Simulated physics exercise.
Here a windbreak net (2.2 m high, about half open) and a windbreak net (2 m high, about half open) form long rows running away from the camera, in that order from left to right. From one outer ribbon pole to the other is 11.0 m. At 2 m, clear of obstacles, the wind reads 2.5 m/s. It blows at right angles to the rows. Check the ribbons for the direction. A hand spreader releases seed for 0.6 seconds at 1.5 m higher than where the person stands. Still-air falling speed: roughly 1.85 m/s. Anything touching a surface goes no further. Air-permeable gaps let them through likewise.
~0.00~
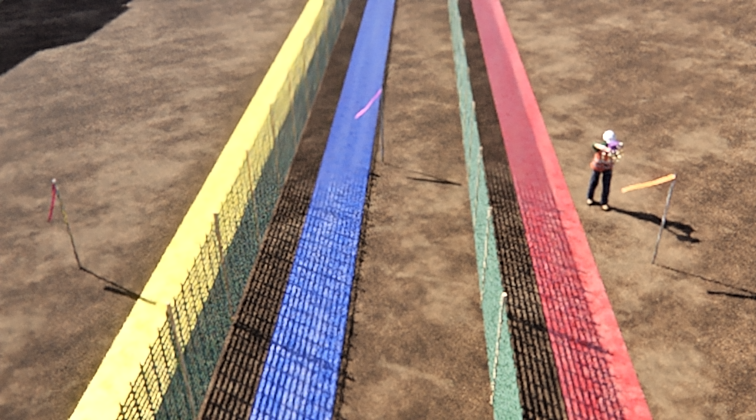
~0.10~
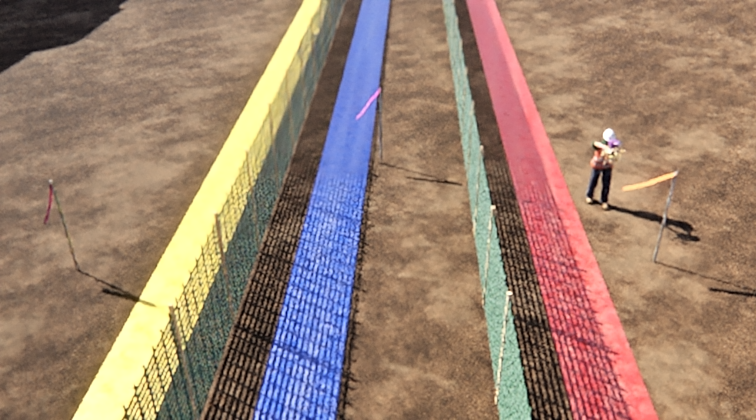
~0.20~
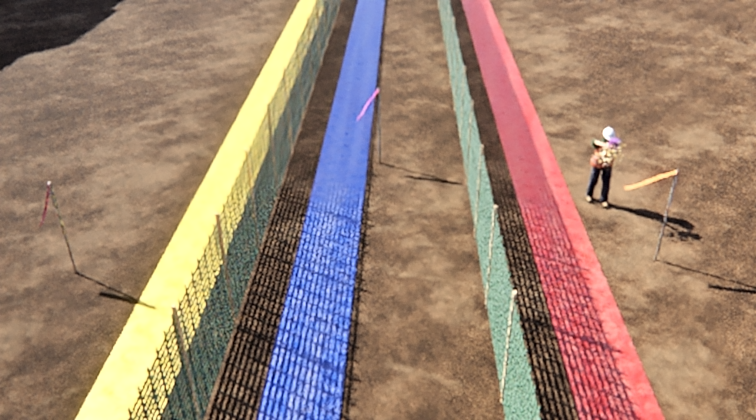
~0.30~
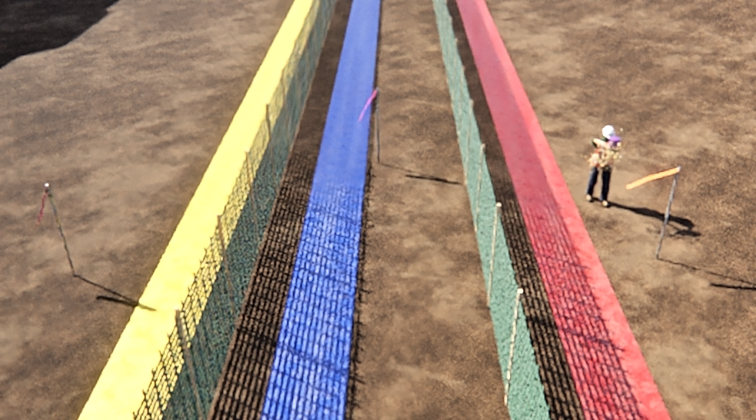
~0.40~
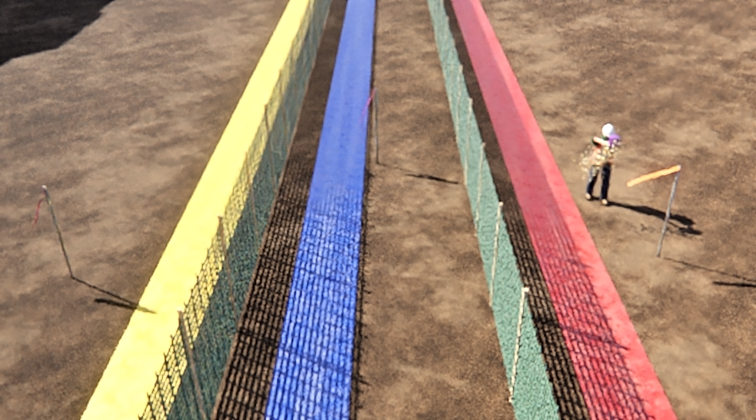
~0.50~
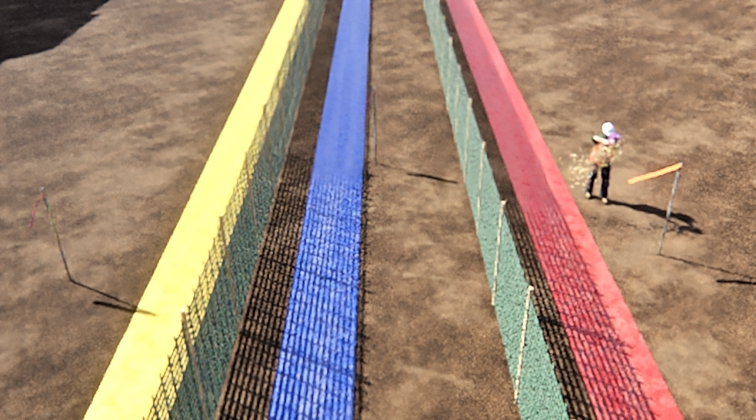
The clip shows mesh fences and yellow, blue and red strips on brown ground as the view shifts slightly; pole ribbons flutter, the middle one drooping, while pale specks spread a short way left from a standing person's hands.
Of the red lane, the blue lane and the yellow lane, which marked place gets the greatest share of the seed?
The red one.
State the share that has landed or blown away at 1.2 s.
About 40 %.
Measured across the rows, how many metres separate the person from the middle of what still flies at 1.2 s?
My estimate would be some 1.0 metres.
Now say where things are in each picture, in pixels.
The left ribbon ends at (50, 221), leaning 20 degrees to the left, the seed in the air spans x = 605 to 620 around y = 155 and it comes from (613, 153), in the first picture.
The right ribbon ends at (624, 189), leaning 70 degrees to the left, the seed in the air spans x = 605 to 620 around y = 155, the red one passes (563, 257), the yellow one passes (196, 251) and the blue one passes (327, 254), in the second picture.
The inner ribbon ends at (357, 120), leaning 35 degrees to the left, the seed in the air spans x = 600 to 620 around y = 155 and the top of the right windbreak net crosses (478, 129), in the third picture.
The left ribbon ends at (36, 227), leaning 25 degrees to the left, the seed in the air spans x = 590 to 620 around y = 155, the red one passes (542, 191), the yellow one passes (223, 192) and the blue one passes (337, 192), in the fourth picture.
The right ribbon ends at (628, 185), leaning 70 degrees to the left and the seed in the air spans x = 580 to 620 around y = 160, in the fifth picture.
The seed in the air spans x = 575 to 620 around y = 160 and the top of the left windbreak net crosses (258, 120), in the sixth picture.
After 1.2 s, 61 % is in the air or yet to come; 37 % lies on the red lane, 0 % on the yellow lane and 0 % on the blue lane; the middle of what still flies is 0.5 m above the low ground, near (555, 192).
After 2.0 s, 5 % is in the air or yet to come; 78 % lies on the red lane, 0 % on the yellow lane and 0 % on the blue lane.
After 3.5 s, 0 % is in the air or yet to come; 78 % lies on the red lane, 0 % on the yellow lane and 0 % on the blue lane.
After 8.0 s, 0 % is in the air or yet to come; 78 % lies on the red lane, 0 % on the yellow lane and 0 % on the blue lane.
After 45.0 s, 0 % is in the air or yet to come; 78 % lies on the red lane, 0 % on the yellow lane and 0 % on the blue lane.
